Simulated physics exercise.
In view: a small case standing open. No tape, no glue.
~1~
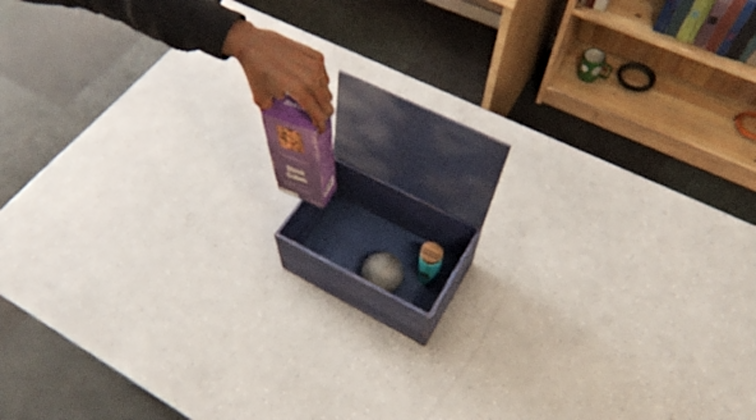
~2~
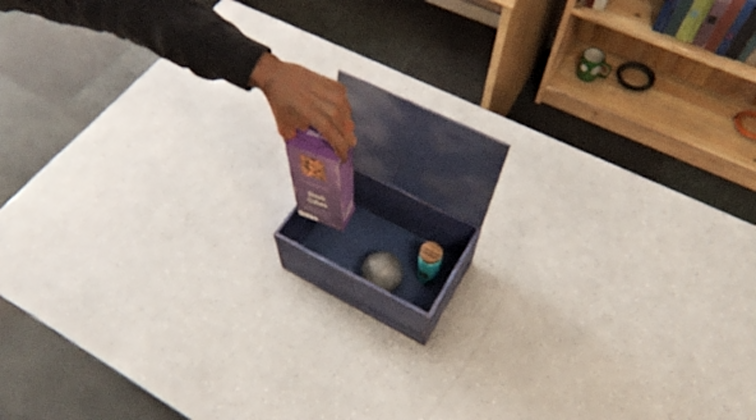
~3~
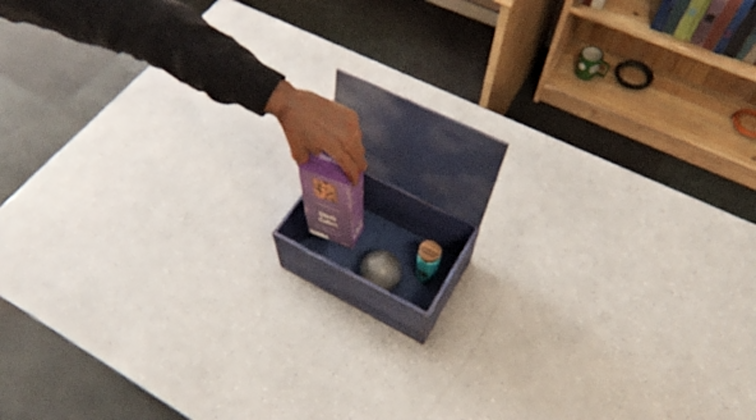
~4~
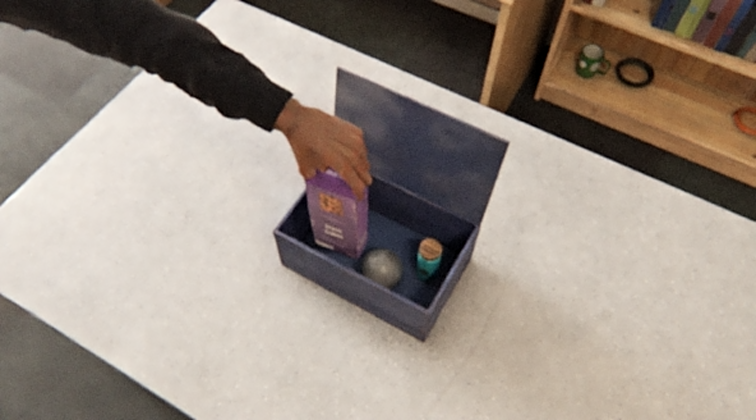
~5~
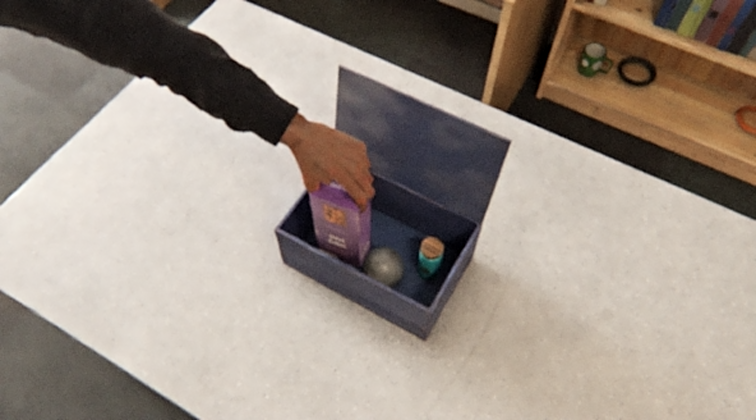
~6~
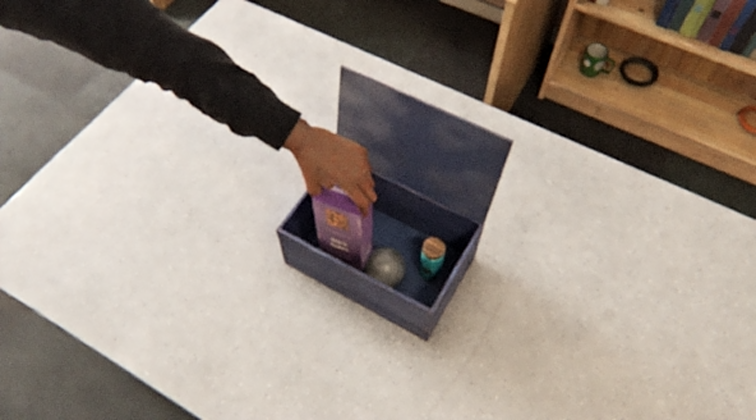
A hand lowers a purple packet into an open dark blue case beside a grey ball.
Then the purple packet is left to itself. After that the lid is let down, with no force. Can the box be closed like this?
The lid stays ajar.
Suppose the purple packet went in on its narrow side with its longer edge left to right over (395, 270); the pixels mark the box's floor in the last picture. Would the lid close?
Then it sits on the rim.
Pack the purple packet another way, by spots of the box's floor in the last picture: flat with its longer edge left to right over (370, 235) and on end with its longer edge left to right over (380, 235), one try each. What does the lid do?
First try: It closes; second try: It will not close.
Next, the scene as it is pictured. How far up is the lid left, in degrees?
About 60°.
Then, 0.30 s after the last picture, purple packet tipped 44° from how it was near (322, 229).
Then, 0.80 s after the last picture, lid starting down; purple packet tipped 10° from how it was near (345, 214); grey ball rolled about its own width.
Then, 1.10 s after the last picture, lid starting down; purple packet slid about its own width near (351, 210); grey ball rolled about its own width.
Then, 1.50 s after the last picture, lid 63° above the rim; purple packet slid about its own width near (354, 211); grey ball rolled about its own width.
At rest, lid 60° above the rim; moved from the start, purple packet and grey ball; turquoise shaker in place. Seen from the same camera at the end, purple packet near (353, 212).
